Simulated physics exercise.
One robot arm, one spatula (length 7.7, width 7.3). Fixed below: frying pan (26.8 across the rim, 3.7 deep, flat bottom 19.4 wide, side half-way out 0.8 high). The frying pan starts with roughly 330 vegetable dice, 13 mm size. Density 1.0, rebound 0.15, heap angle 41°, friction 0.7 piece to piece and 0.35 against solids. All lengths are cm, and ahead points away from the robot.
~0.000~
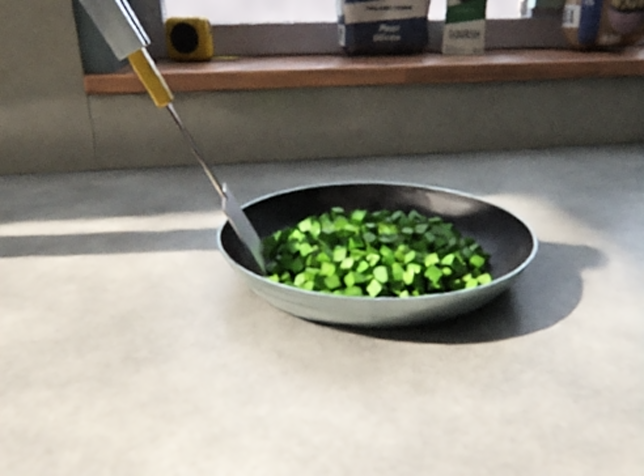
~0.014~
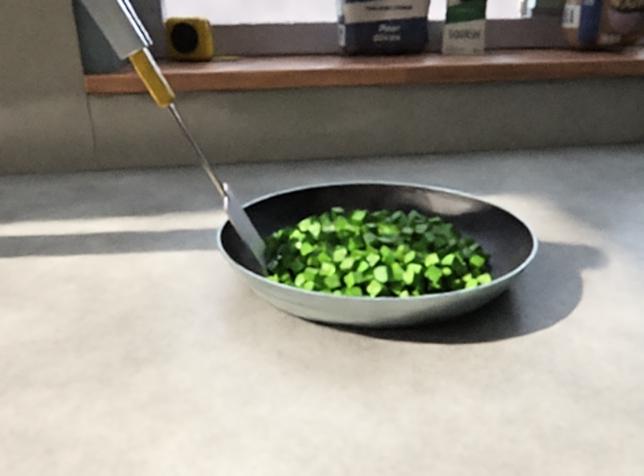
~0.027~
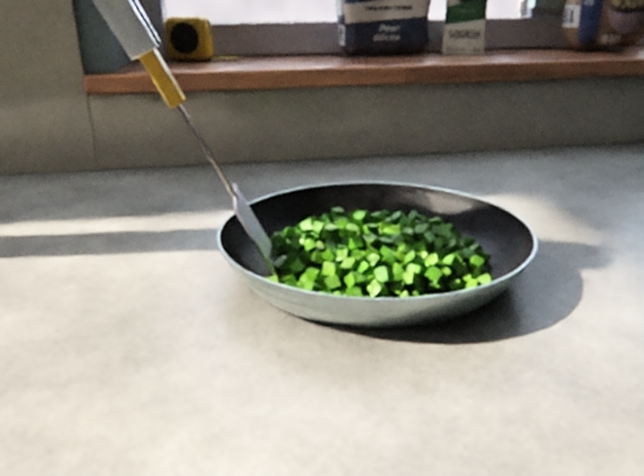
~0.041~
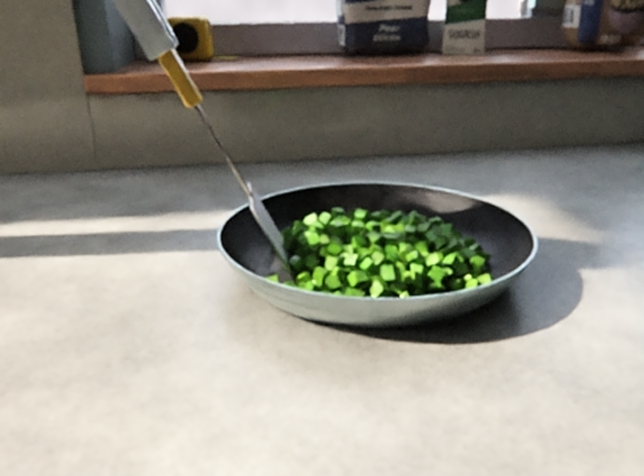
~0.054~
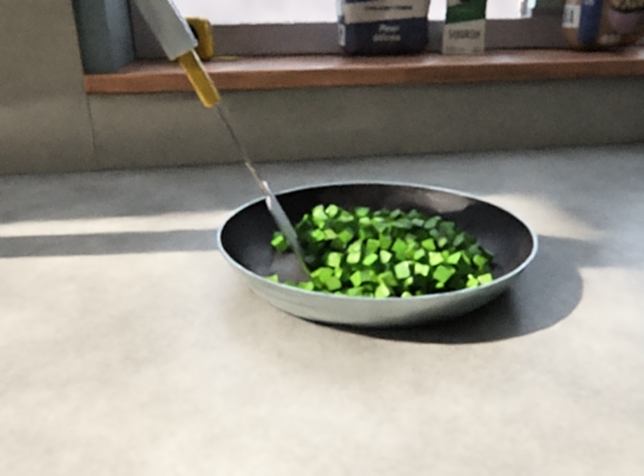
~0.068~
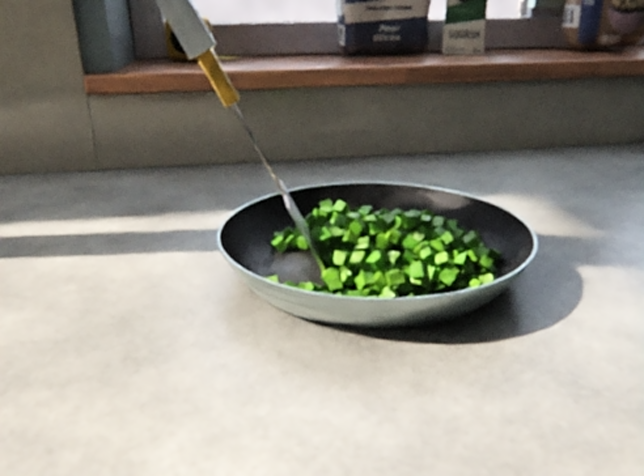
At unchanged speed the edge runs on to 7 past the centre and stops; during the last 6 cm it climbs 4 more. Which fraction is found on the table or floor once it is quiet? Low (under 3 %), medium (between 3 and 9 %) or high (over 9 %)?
A high share, over 9 %, ends on the table or floor.
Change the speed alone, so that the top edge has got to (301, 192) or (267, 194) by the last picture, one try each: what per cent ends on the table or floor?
Some 20 and 10 per cent.
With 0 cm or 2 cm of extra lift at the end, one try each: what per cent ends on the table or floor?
About 15 and 10 per cent.
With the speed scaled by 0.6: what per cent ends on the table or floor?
Some 5 per cent.
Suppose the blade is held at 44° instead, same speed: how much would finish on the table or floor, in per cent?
In that case some 20 per cent.
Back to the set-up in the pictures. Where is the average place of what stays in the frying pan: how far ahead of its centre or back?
Roughly 4.5 cm ahead.
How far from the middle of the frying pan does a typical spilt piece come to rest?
About 22 cm.
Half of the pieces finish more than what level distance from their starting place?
Some 5 cm.
By 0.10 s, sloping 64°, highest piece 7 above the table; 328 in the frying pan.
By 0.14 s, sloping 64°, highest piece 7 above the table; 328 in the frying pan.
By 0.36 s, sloping 64°, highest piece 6 above the table; 282 in the frying pan, 45 on the table or floor, 1 on the blade or in flight.
By 1.41 s, sloping 64°, highest piece 5 above the table; 281 in the frying pan, 47 on the table or floor.
Final count, 281 in the frying pan, 47 on the table or floor. That is 14 % on the table or floor.
